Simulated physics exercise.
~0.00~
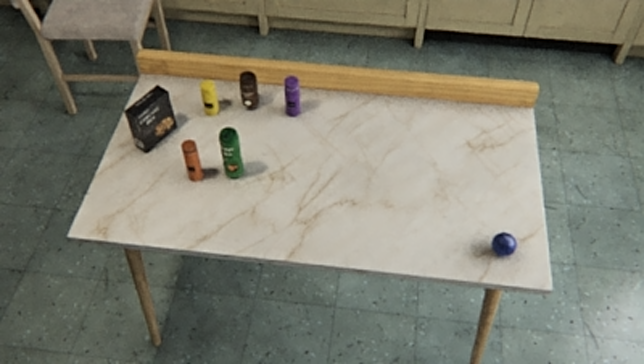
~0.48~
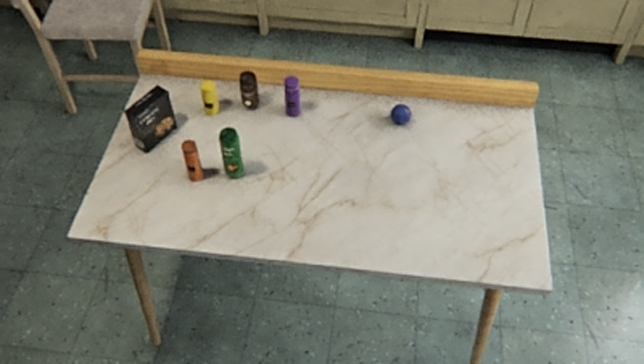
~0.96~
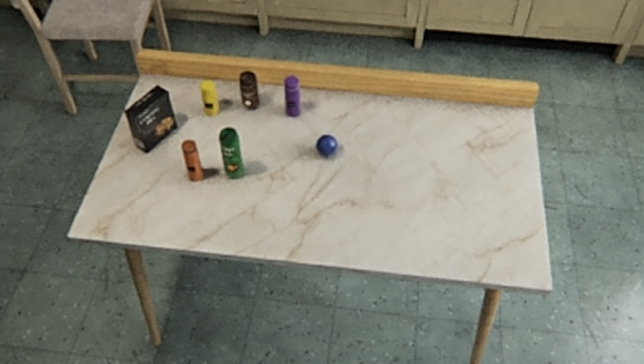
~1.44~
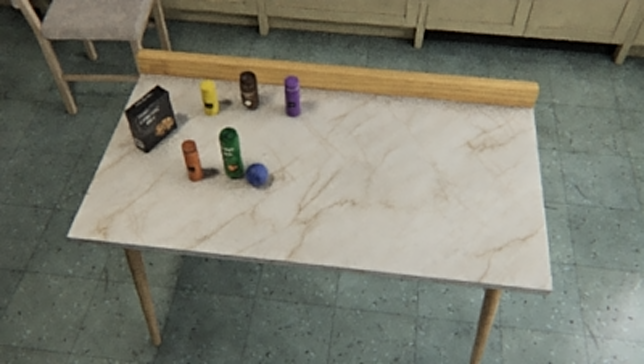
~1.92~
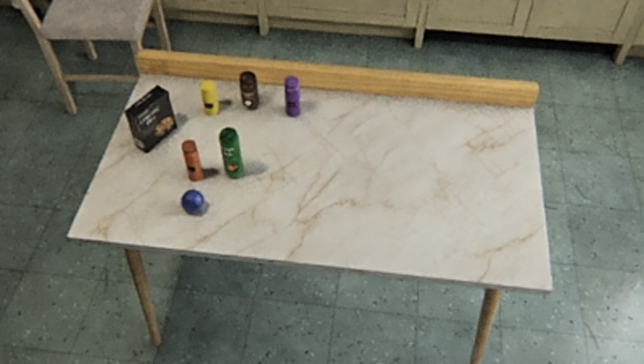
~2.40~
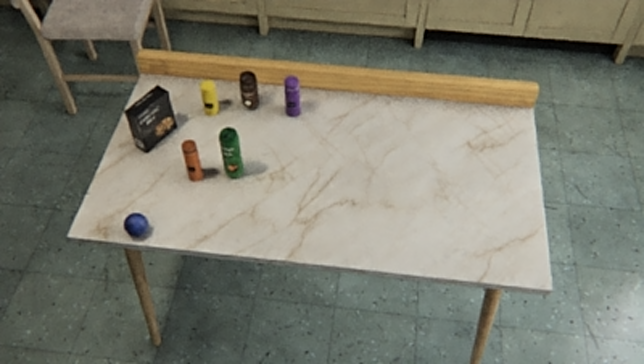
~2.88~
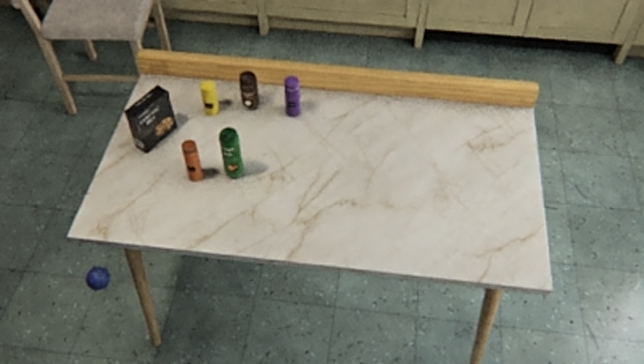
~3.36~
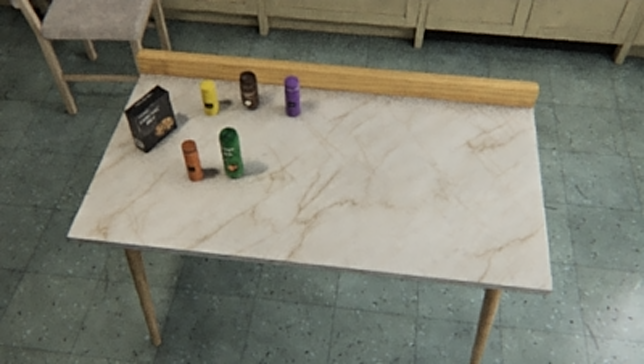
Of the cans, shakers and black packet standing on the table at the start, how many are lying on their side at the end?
None of them are lying on their side. The cans, shakers and black packet all remain upright after the ball leaves the table.
